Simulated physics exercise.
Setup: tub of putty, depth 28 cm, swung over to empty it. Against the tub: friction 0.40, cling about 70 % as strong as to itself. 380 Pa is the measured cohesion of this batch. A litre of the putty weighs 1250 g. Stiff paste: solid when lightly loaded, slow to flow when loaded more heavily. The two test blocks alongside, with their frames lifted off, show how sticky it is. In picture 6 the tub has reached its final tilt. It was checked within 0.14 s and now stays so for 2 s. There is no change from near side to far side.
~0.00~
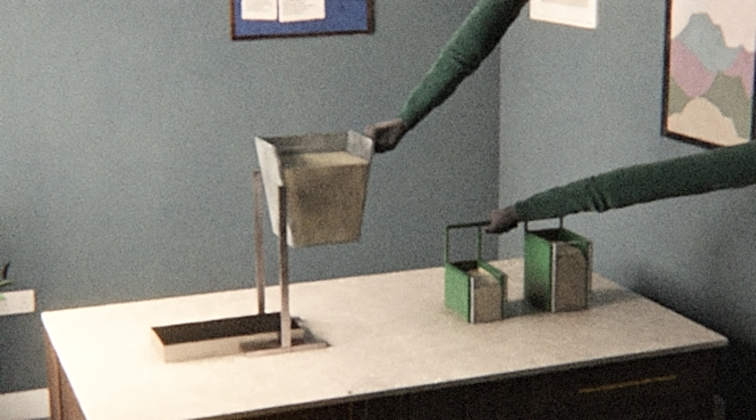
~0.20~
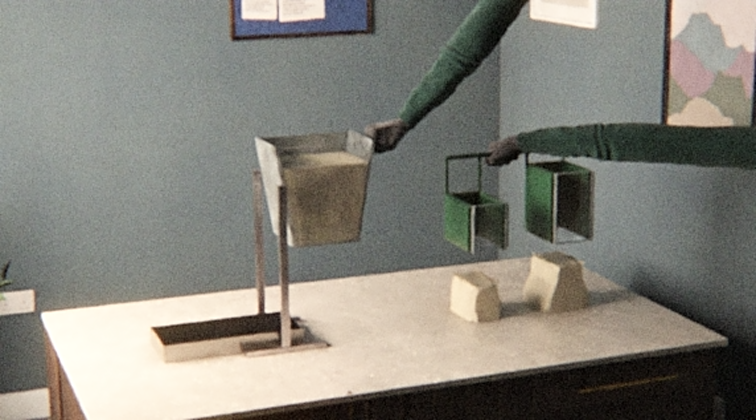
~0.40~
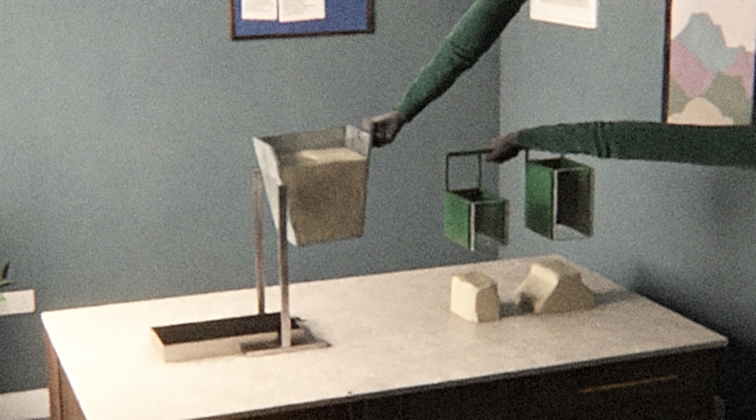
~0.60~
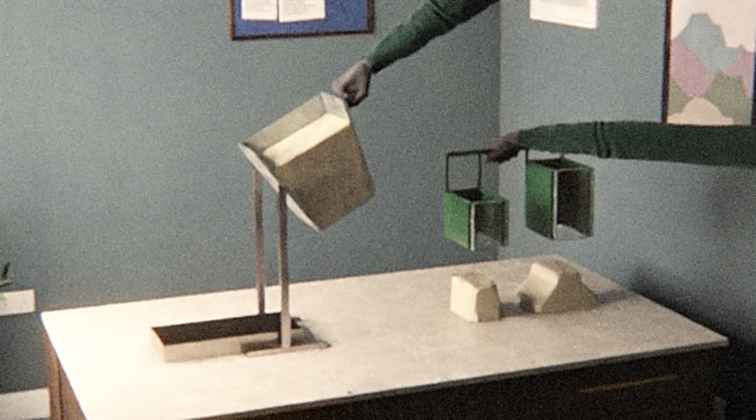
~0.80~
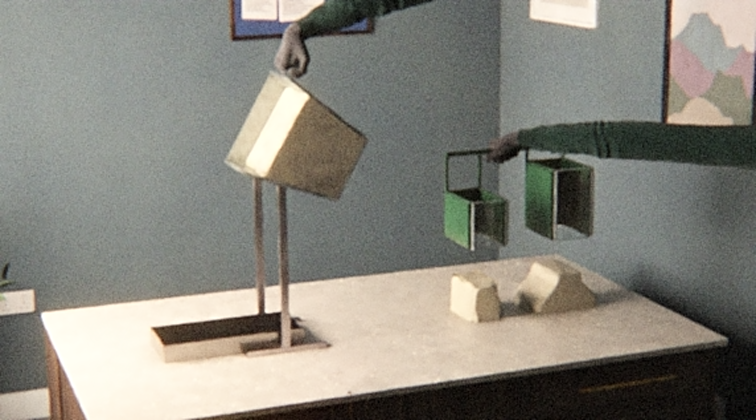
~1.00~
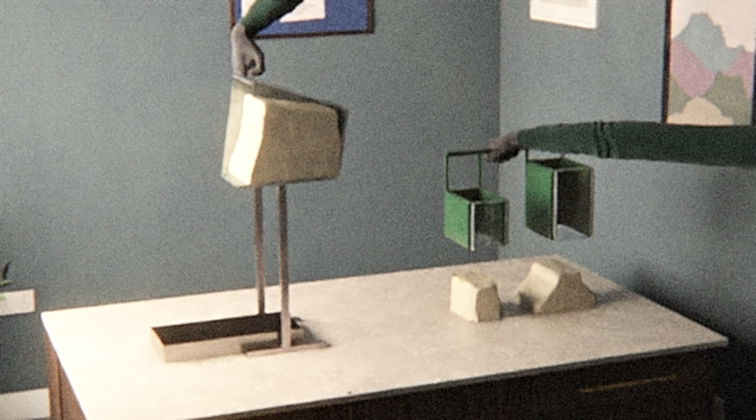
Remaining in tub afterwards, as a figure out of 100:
Near 58 %.
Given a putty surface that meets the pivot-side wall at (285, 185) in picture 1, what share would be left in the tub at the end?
Result: Approx. 80 % remaining in tub.
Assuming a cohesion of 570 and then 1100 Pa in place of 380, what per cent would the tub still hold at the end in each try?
The two runs give near 85 % and near 100 % respectively.
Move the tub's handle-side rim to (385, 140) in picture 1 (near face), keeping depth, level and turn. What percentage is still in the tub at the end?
Close to 45 per cent would still be in the tub.
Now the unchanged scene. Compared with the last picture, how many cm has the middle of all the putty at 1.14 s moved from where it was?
It has moved around 5 centimetres.
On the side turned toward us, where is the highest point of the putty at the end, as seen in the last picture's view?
Peak location: Approx. (299, 138).
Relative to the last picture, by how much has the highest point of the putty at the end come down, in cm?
The top ends up some 10 cm below its level in the last picture.
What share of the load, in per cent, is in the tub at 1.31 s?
Close to 70 in a hundred.
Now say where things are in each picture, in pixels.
Handle-side rim at (372, 142), tilt 0 degrees; crest of the putty at (306, 167); block heights 12 cm, 18 cm (left to right), in the first frame.
Handle-side rim at (372, 142), tilt 0 degrees; crest of the putty at (306, 167); block heights 11 cm, 15 cm (left to right), in the second frame.
Handle-side rim at (369, 136), tilt 3 degrees; crest of the putty at (362, 158); block heights 11 cm, 12 cm (left to right), in the third frame.
Handle-side rim at (343, 102), tilt 28 degrees; crest of the putty at (345, 126); block heights 11 cm, 12 cm (left to right), in the fourth frame.
Handle-side rim at (290, 81), tilt 60 degrees; crest of the putty at (310, 98); block heights 11 cm, 12 cm (left to right), in the fifth frame.
Handle-side rim at (252, 85), tilt 81 degrees; crest of the putty at (270, 104); block heights 11 cm, 12 cm (left to right), in the sixth frame.
After 1.14 s, the tub is at 81 degrees and holds 92 %.
After 1.31 s, the tub is at 81 degrees and holds 69 %.
After 1.48 s, the tub is at 81 degrees and holds 60 %.
After 1.65 s, the tub is at 81 degrees and holds 59 %.
After 3.00 s, the tub is at 81 degrees and holds 58 %.
